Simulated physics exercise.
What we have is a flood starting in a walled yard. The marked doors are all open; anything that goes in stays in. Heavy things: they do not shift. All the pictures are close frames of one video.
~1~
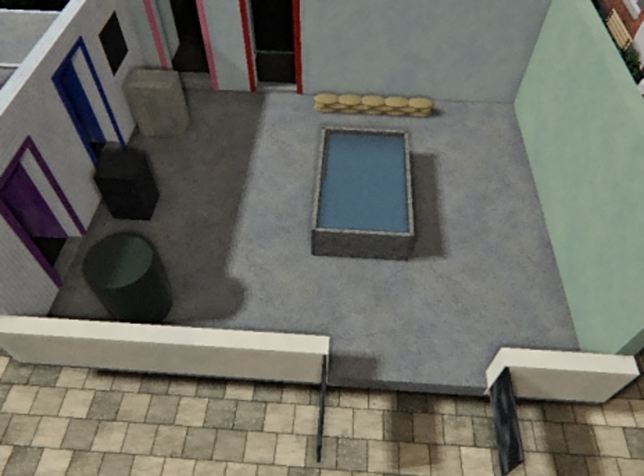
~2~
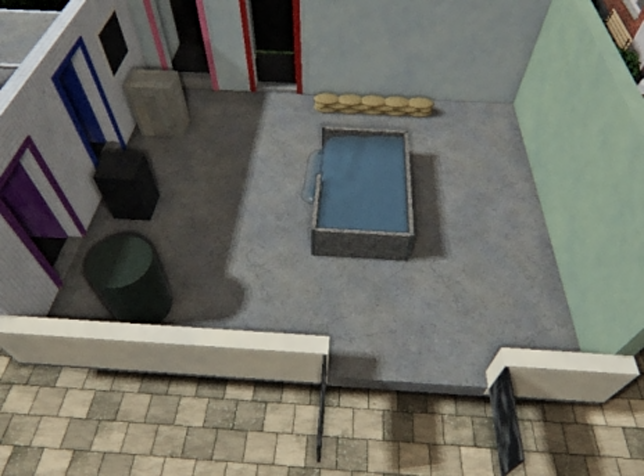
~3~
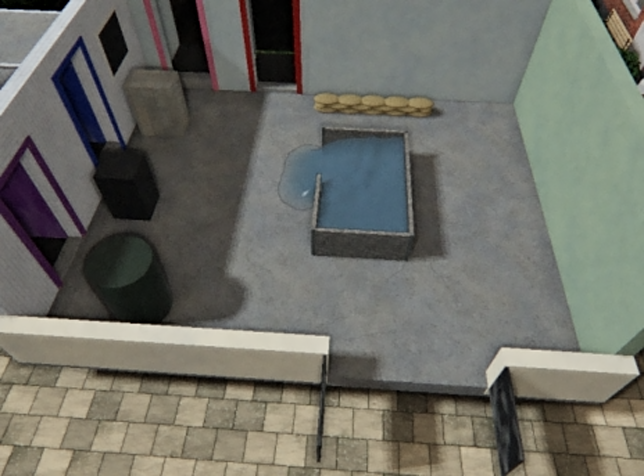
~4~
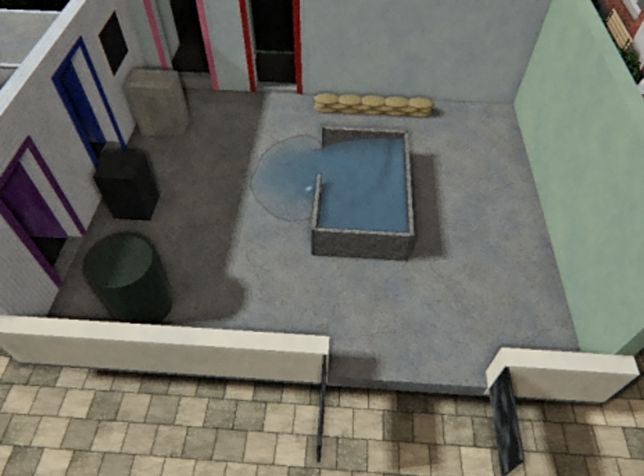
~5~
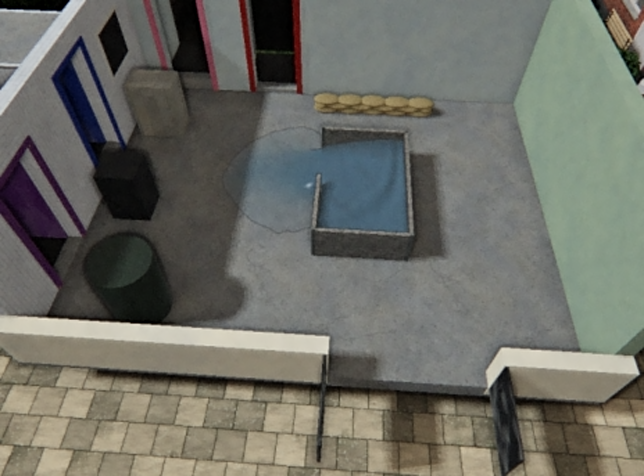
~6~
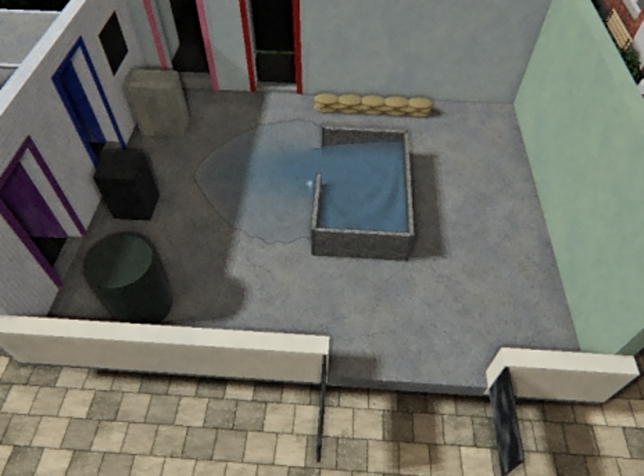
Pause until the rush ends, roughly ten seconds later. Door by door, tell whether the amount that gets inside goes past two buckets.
Door by door: The pink door stays at two buckets or less, the blue door stays at two buckets or less, the purple door goes past two buckets, the red door stays at two buckets or less.
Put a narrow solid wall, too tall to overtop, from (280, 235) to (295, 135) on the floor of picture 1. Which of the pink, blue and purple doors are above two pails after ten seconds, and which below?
At the doors, pink comes in under, blue comes in under, purple comes in under.
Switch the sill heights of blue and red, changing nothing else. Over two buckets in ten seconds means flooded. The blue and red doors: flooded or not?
Lab note - blue above the cap, red below the cap.
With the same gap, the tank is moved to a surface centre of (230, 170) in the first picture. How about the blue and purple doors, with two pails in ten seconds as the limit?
Note: Blue door exceeds the mark; purple door exceeds the mark.
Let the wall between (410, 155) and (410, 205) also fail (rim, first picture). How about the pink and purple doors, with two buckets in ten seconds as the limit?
Pink: Below the mark; purple: Below the mark.
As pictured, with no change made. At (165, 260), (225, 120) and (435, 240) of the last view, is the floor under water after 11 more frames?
First swamped, then swamped, then spared.
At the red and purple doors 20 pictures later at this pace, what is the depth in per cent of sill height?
Near 60 and 160 per cent, in that order.
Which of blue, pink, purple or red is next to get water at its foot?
That would be the blue door.
A moment on, water covers 25 % of the floor; the pink door not reached, the blue door wet at the sill, nothing in, the purple door not reached, the red door not reached.
Next, water covers 35 % of the floor; the pink door wet at the sill, nothing in, the blue door wet at the sill, nothing in, the purple door wet at the sill, nothing in, the red door wet at the sill, nothing in.
Then, water covers 40 % of the floor; the pink door wet at the sill, nothing in, the blue door wet at the sill, nothing in, the purple door under two buckets in, the red door under two buckets in.
Later, water covers 50 % of the floor; the pink door wet at the sill, nothing in, the blue door wet at the sill, nothing in, the purple door under two buckets in, the red door under two buckets in.
In the end, water covers 80 % of the floor; the pink door wet at the sill, nothing in, the blue door wet at the sill, nothing in, the purple door over two buckets in, the red door under two buckets in.
